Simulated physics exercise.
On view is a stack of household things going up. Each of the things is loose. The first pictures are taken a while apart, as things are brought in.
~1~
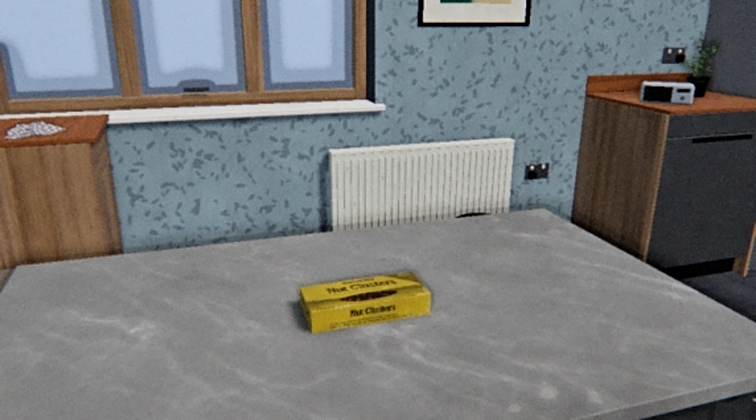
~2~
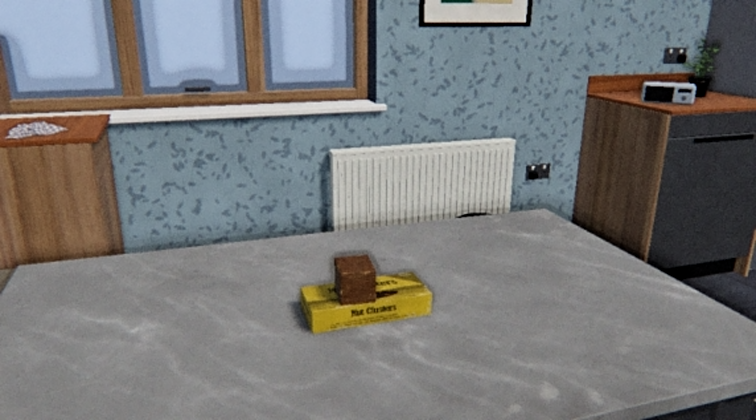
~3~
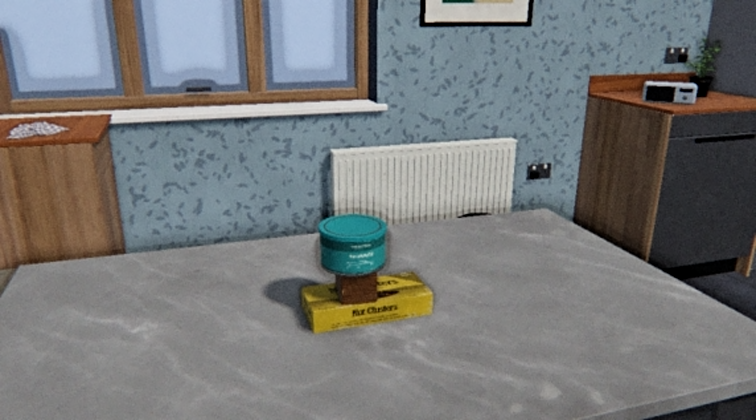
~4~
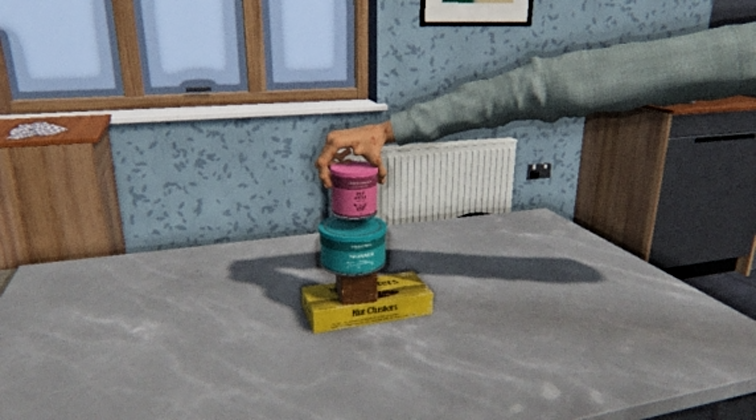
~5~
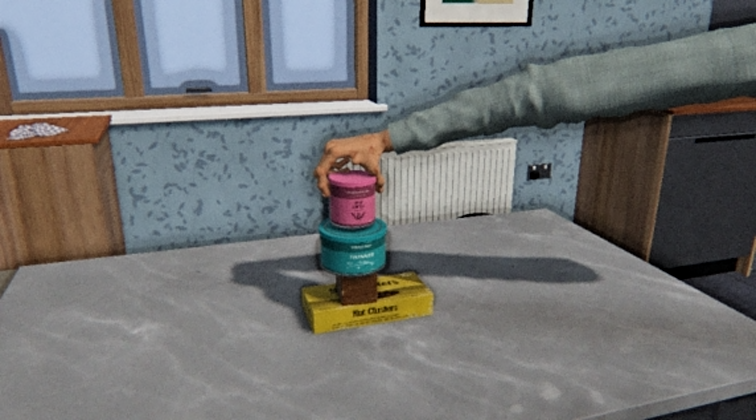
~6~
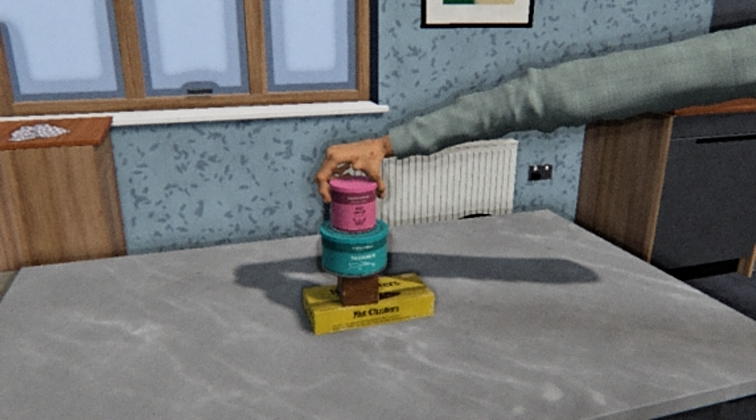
The clip opens on a yellow packet lying on a grey tabletop, and a brown block and then a turquoise tub appear stacked on it. A hand reaching in from the right lowers a pink tin a short way onto the tub and keeps hold of it.
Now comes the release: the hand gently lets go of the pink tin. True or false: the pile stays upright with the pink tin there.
True.
Then, 0.50 s on from there, no change.
Then, 1.10 s on from there, pink tin resting near (354, 205).
In the end, all 4 unmoved. At the end, from the last picture's camera, pink tin near (355, 205). The pile keeps its balance.
